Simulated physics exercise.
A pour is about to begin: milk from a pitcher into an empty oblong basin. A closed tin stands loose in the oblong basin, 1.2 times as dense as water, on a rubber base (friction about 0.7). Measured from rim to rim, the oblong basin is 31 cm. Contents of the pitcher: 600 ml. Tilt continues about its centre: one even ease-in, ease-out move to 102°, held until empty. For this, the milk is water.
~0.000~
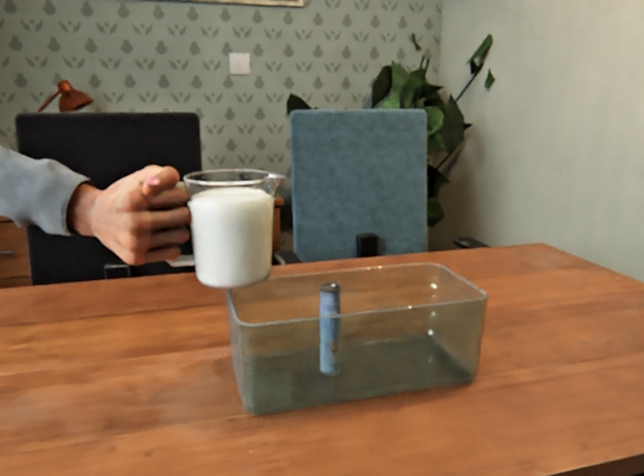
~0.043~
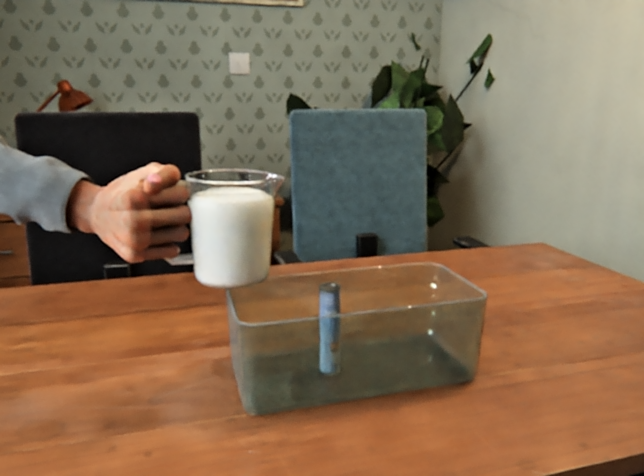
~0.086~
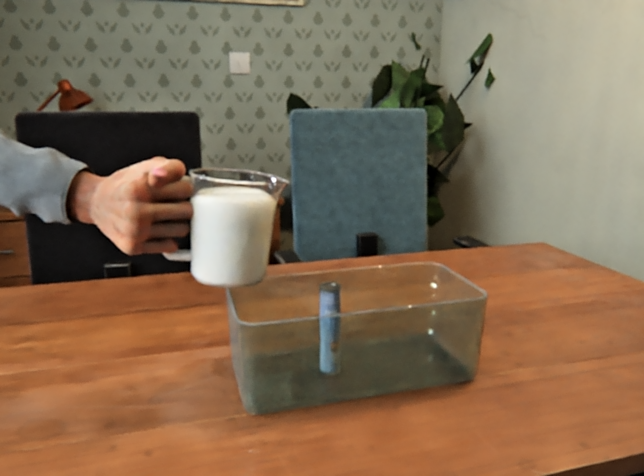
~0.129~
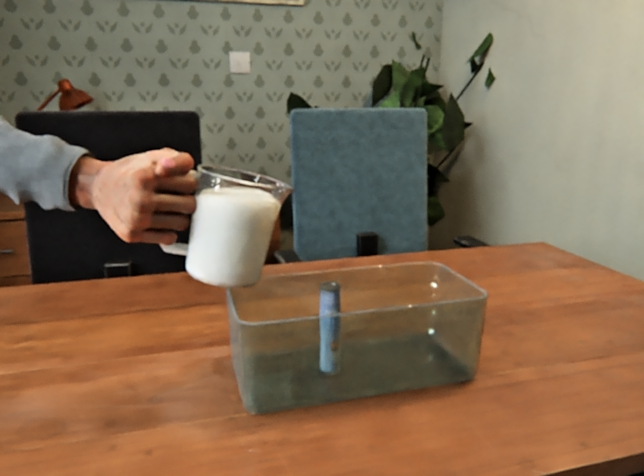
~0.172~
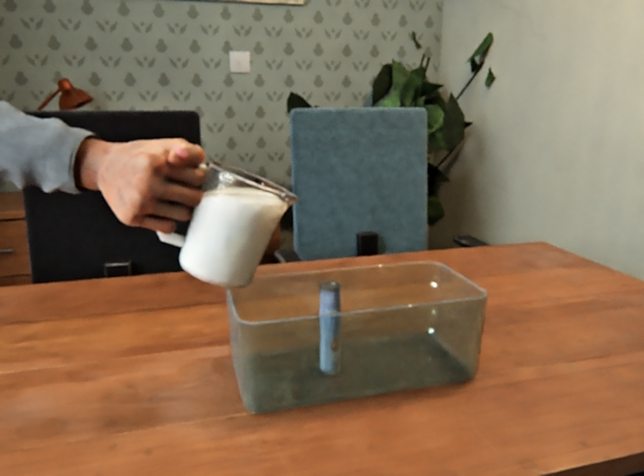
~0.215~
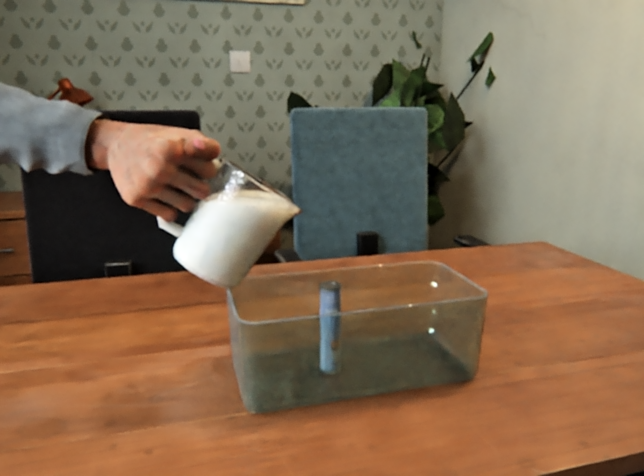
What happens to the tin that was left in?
It is knocked down.
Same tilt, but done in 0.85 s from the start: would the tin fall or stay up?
Outcome - the tin comes down.
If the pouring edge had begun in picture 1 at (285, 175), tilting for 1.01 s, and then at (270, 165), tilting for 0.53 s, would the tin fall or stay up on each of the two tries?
Run one: It tumbles. Run two: It tumbles.
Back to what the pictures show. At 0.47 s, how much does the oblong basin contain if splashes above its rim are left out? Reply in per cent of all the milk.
Roughly 22 percent of it.
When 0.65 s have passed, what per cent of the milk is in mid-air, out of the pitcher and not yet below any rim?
Something like 10 per cent is in the air then.
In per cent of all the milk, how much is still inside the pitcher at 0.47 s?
Still held: Roughly 60 % of the total.
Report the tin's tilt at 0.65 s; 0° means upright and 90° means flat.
The lean is some 15° away from upright.
By 0.47 s the tilt is 96° and 59 per cent is still to pour; the tin stands where it began.
By 0.65 s the tilt is 102° and 18 per cent is still to pour; the tin leans 16°.
By 0.84 s the tilt is 102° and 4 per cent is still to pour; the tin lies on its side.
By 1.05 s the tilt is 102° and 0 per cent is still to pour; the tin lies on its side.
At rest the tin lies on its side.
